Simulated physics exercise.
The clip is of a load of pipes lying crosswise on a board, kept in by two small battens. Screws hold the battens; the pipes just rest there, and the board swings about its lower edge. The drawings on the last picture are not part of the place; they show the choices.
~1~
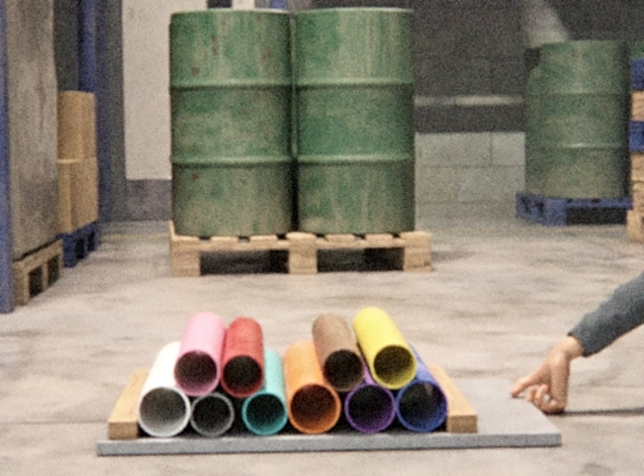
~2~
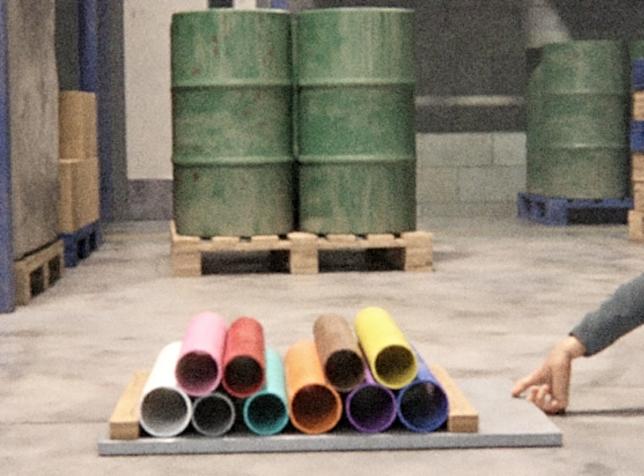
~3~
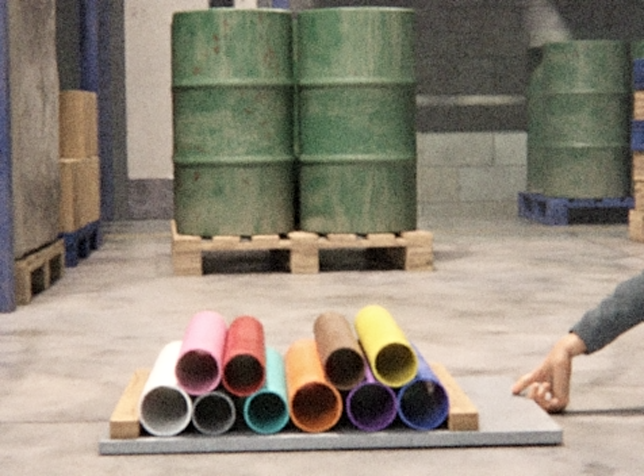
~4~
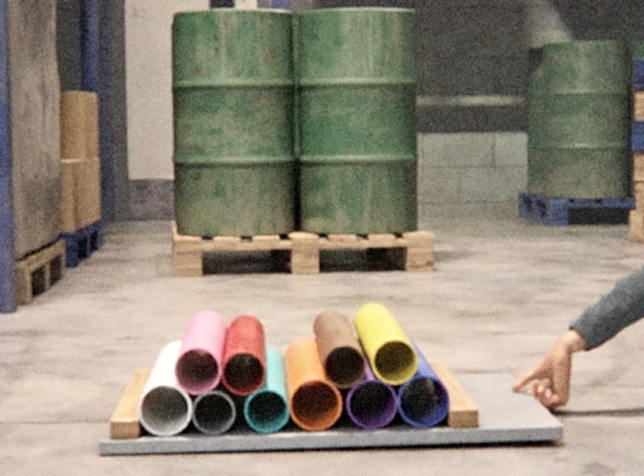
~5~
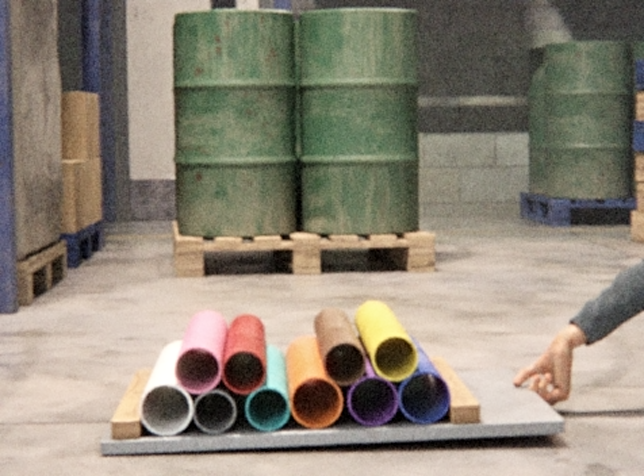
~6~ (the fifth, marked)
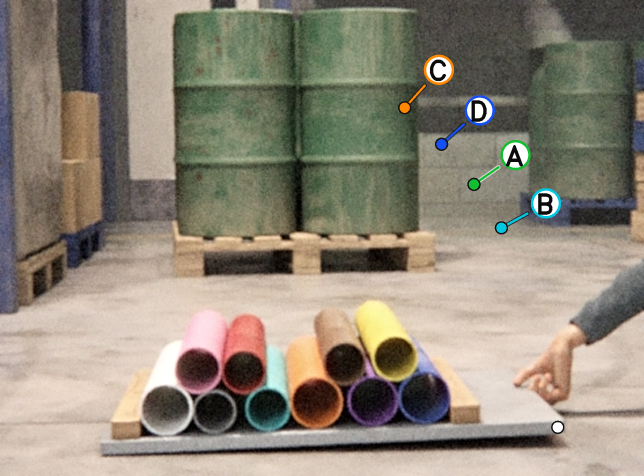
In a warehouse with green drums on pallets, a hand at the right slightly raises that end of a grey board on the floor, while the stacked colourful pipes stay in place between two wooden battens.
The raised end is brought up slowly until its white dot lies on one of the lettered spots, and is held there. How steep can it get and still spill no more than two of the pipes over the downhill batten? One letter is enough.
It can be raised to B.
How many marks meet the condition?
The number is one.
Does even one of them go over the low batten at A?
Yes.
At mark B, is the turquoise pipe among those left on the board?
Yes, with B.
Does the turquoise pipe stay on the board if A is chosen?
The turquoise pipe: Yes.
On the marked copy, A at (474, 185); B at (501, 228); C at (405, 108); D at (442, 144); the white dot at (558, 427).
Following B. Soon after the start, board at 19°.
Later, board at 28°.
In the end, board at 28°, two over the low batten (pink, red).
As for the rest, A four over the low batten (pink, red, yellow, brown); C four over the low batten (pink, red, yellow, brown); D four over the low batten (pink, red, yellow, brown).
